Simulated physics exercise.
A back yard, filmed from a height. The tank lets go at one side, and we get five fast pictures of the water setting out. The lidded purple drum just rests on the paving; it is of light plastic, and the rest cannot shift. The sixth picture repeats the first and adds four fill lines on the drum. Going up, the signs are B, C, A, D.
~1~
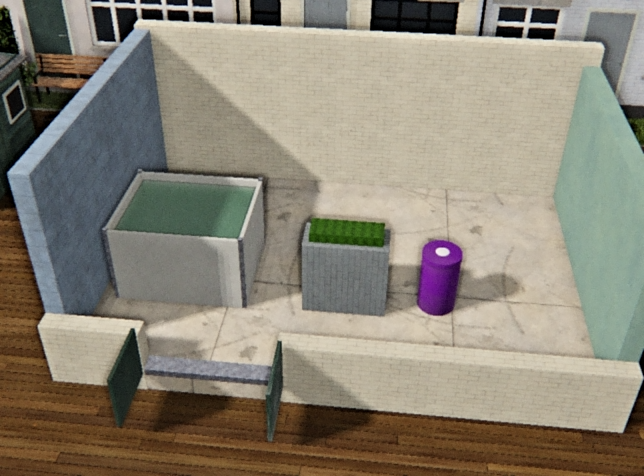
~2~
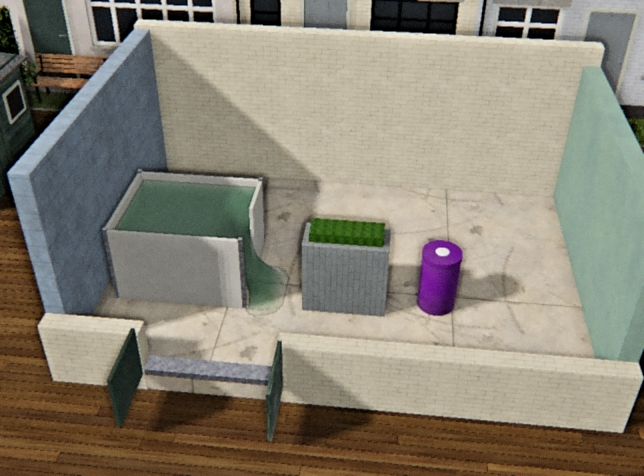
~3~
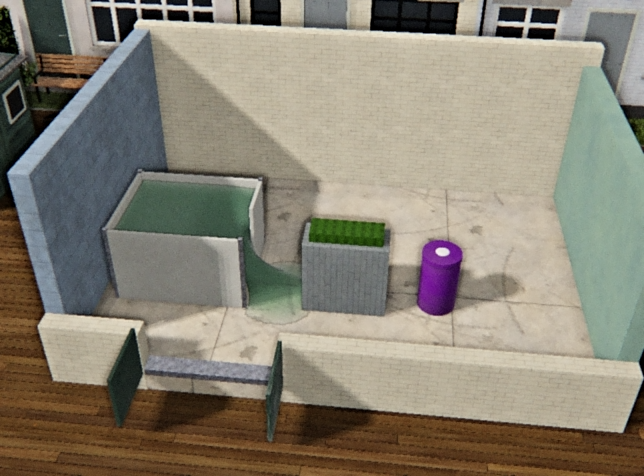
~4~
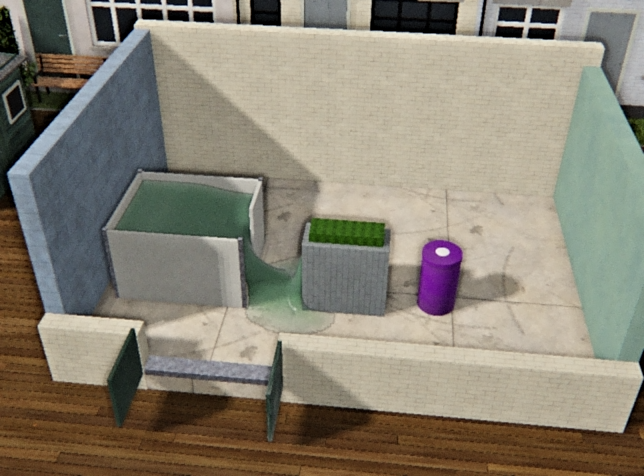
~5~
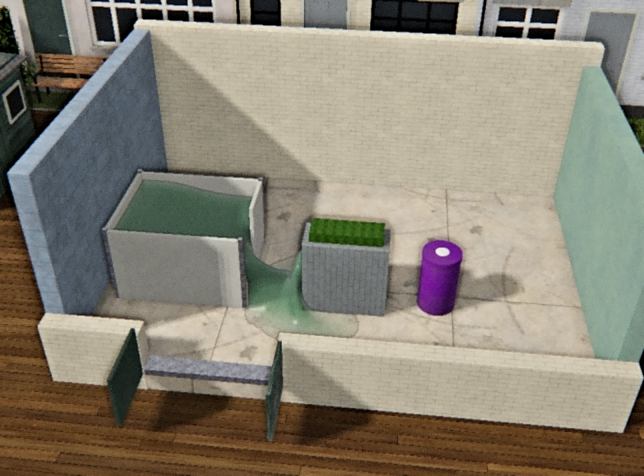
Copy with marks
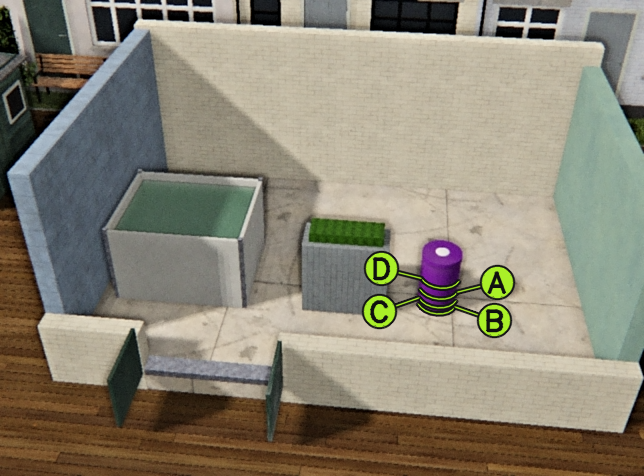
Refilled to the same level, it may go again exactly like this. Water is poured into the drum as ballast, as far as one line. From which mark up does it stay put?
It is C.
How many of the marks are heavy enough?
Three of them.
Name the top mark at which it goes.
B.
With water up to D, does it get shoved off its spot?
No, not at all.
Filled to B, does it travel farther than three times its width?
No, it does not.
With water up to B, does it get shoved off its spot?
Yes, that goes wrong.
On the marked copy, A at (438, 299); B at (436, 313); C at (437, 307); D at (440, 288); from the bottom up B, C, A, D.
With A, it does not move.
With B, it is pushed about its own width away.
With C, it does not move.
With D, it does not move.
